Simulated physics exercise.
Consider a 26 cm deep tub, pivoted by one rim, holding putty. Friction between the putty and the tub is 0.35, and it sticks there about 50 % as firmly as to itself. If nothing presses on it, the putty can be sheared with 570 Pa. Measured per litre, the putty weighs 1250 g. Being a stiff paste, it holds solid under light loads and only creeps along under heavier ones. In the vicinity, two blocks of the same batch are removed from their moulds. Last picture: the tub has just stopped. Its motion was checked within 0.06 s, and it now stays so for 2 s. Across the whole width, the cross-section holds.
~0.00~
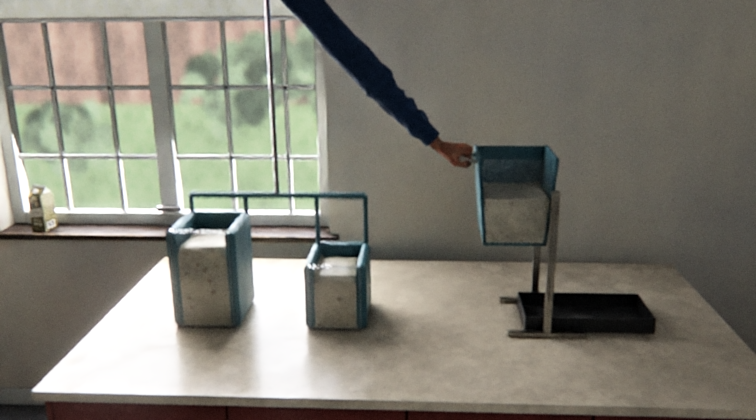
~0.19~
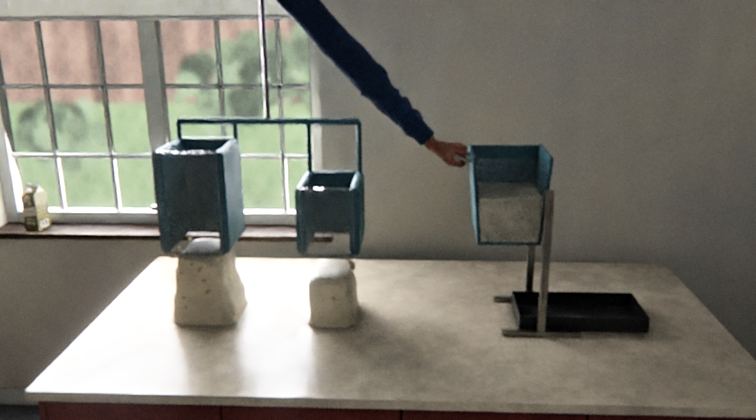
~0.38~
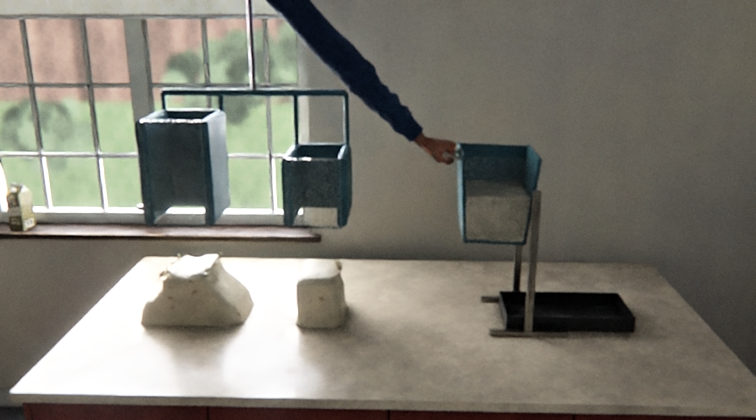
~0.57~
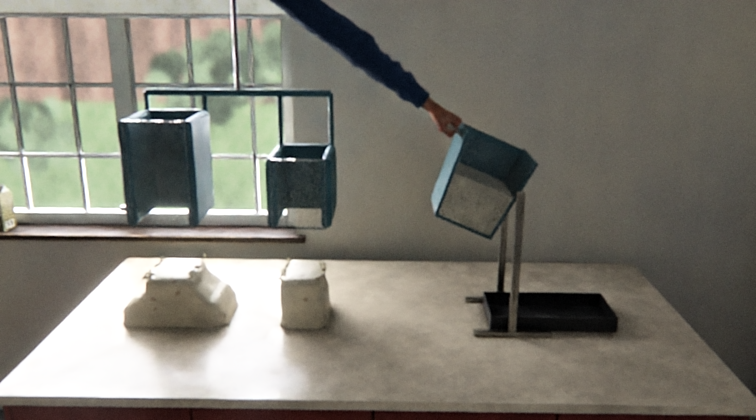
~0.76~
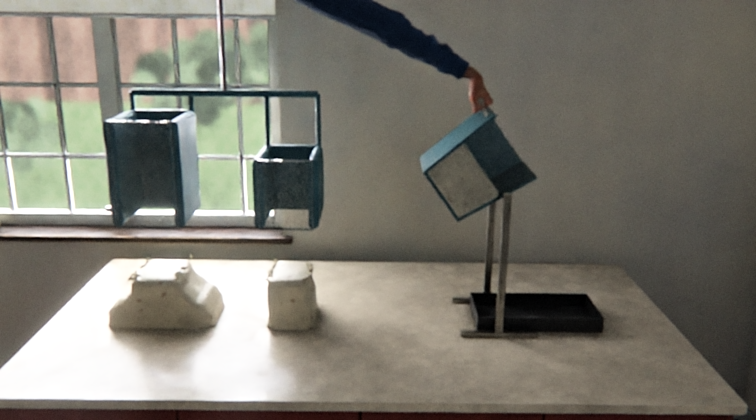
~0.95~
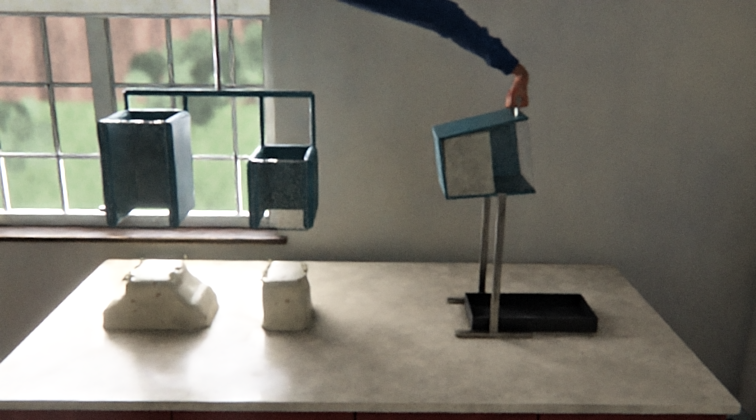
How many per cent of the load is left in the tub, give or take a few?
I would say close to 100 percent.
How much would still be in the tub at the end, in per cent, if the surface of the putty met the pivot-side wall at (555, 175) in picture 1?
I'd put it close to 100 in a hundred.
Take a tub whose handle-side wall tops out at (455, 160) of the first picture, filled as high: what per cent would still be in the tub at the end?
95 %.
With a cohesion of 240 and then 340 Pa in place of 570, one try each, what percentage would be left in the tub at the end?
Respectively, close to 85 % and close to 100 %.
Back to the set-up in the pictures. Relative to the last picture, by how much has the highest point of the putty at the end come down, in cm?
About 2 cm.
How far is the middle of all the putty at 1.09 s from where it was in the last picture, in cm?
Some 1 cm.
After 1.09 s, the tub is at 80 degrees and holds 100 %.
After 1.26 s, the tub is at 80 degrees and holds 100 %.
After 1.43 s, the tub is at 80 degrees and holds 100 %.
After 1.60 s, the tub is at 80 degrees and holds 100 %.
After 2.95 s, at the end, the tub is at 80 degrees and holds 100 %.
